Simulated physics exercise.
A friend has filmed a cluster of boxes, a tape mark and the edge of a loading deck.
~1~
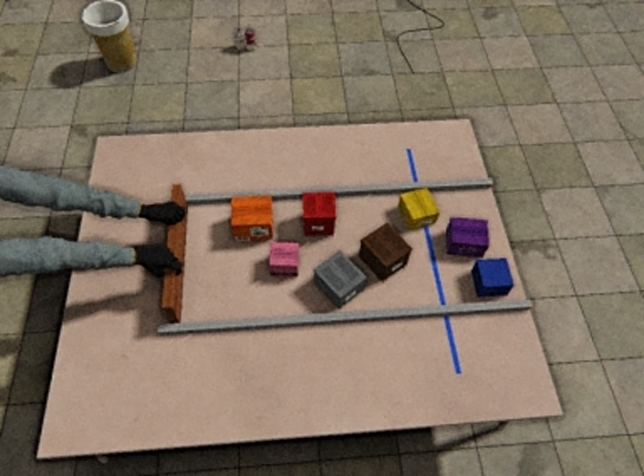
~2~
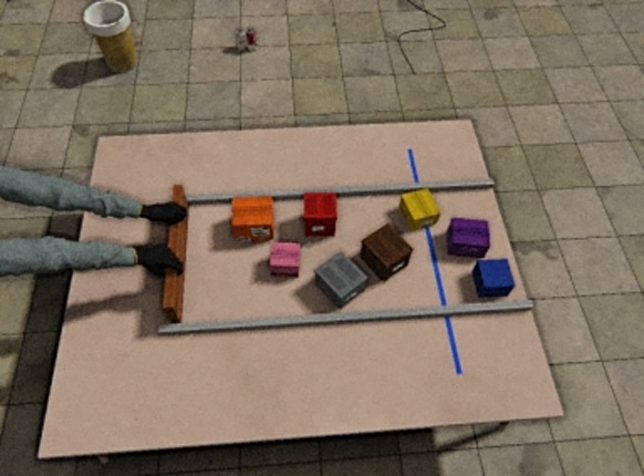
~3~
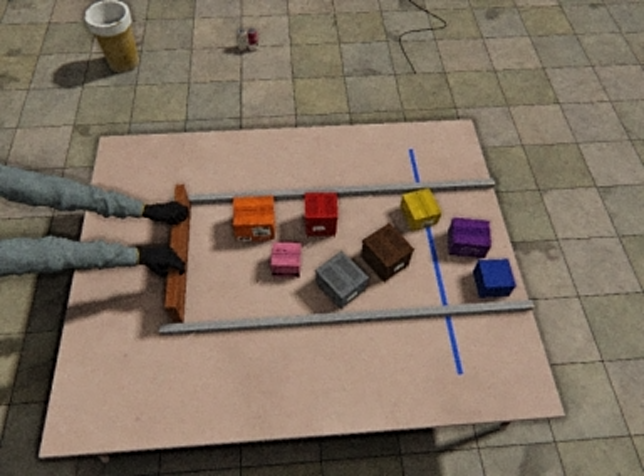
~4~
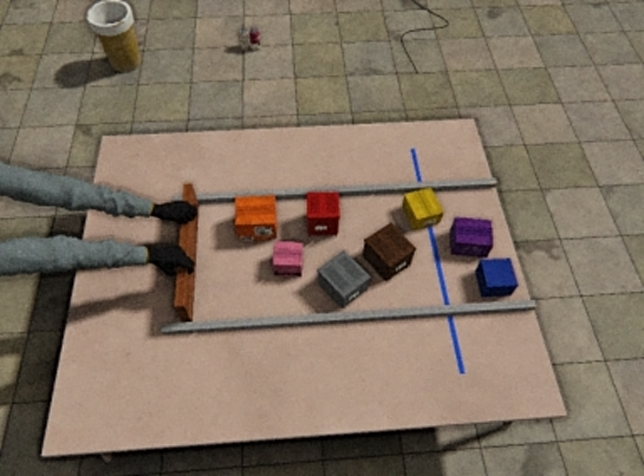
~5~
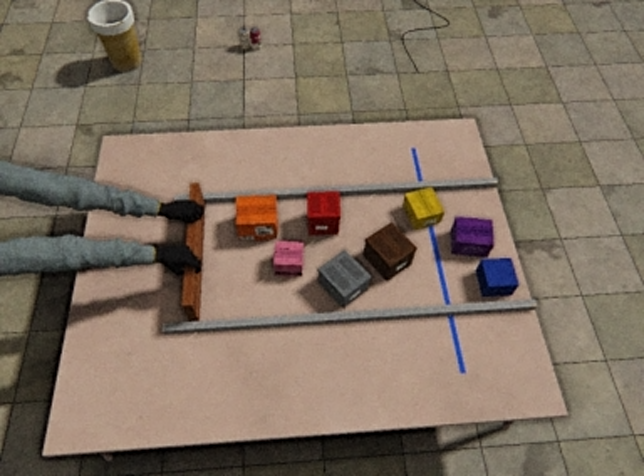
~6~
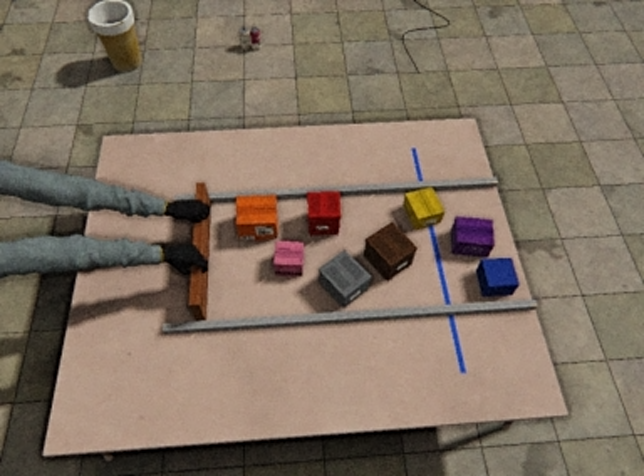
A wooden plank, held by two gloved hands, slid slowly a short way right between two rails toward scattered coloured boxes, which stayed put around a blue line without being touched.
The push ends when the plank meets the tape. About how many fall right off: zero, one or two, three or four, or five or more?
As it turns out, the number that fall off is one or two.
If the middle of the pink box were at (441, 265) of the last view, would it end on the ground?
It does not fall.
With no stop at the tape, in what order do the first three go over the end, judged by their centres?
The order is the yellow parcel, the purple box, the blue crate.
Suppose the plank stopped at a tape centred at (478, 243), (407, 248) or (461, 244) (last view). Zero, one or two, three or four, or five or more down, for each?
For each place: Five or more; none; either three or four.
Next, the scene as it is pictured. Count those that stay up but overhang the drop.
Overhanging: 2.
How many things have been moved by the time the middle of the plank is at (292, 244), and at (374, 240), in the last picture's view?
3 and 6.
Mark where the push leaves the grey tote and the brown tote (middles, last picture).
About (465, 283), and the other about (491, 251).
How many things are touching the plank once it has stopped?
The number is 3.
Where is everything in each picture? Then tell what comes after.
The first frame shows blue crate (492, 278); purple box (467, 237); yellow parcel (418, 209); plank (176, 252); tape (431, 247).
The second frame shows purple box (468, 238); plank (177, 252).
The third frame shows yellow parcel (420, 210); orange parcel (255, 219).
The fourth frame shows blue crate (496, 278); grey tote (343, 280).
The fifth frame shows purple box (472, 237); red tote (324, 214).
The sixth frame shows blue crate (497, 277); purple box (472, 237); yellow parcel (423, 209); plank (201, 250); tape (435, 246).
Soon after, none off yet; blue crate at rest near (497, 277); purple box at rest near (472, 237); yellow parcel at rest near (423, 209).
After that, none off yet; blue crate at rest near (497, 277); purple box at rest near (472, 237); yellow parcel displaced a little near (440, 209).
In the end, the number that fall off is one or two; gone, yellow parcel.
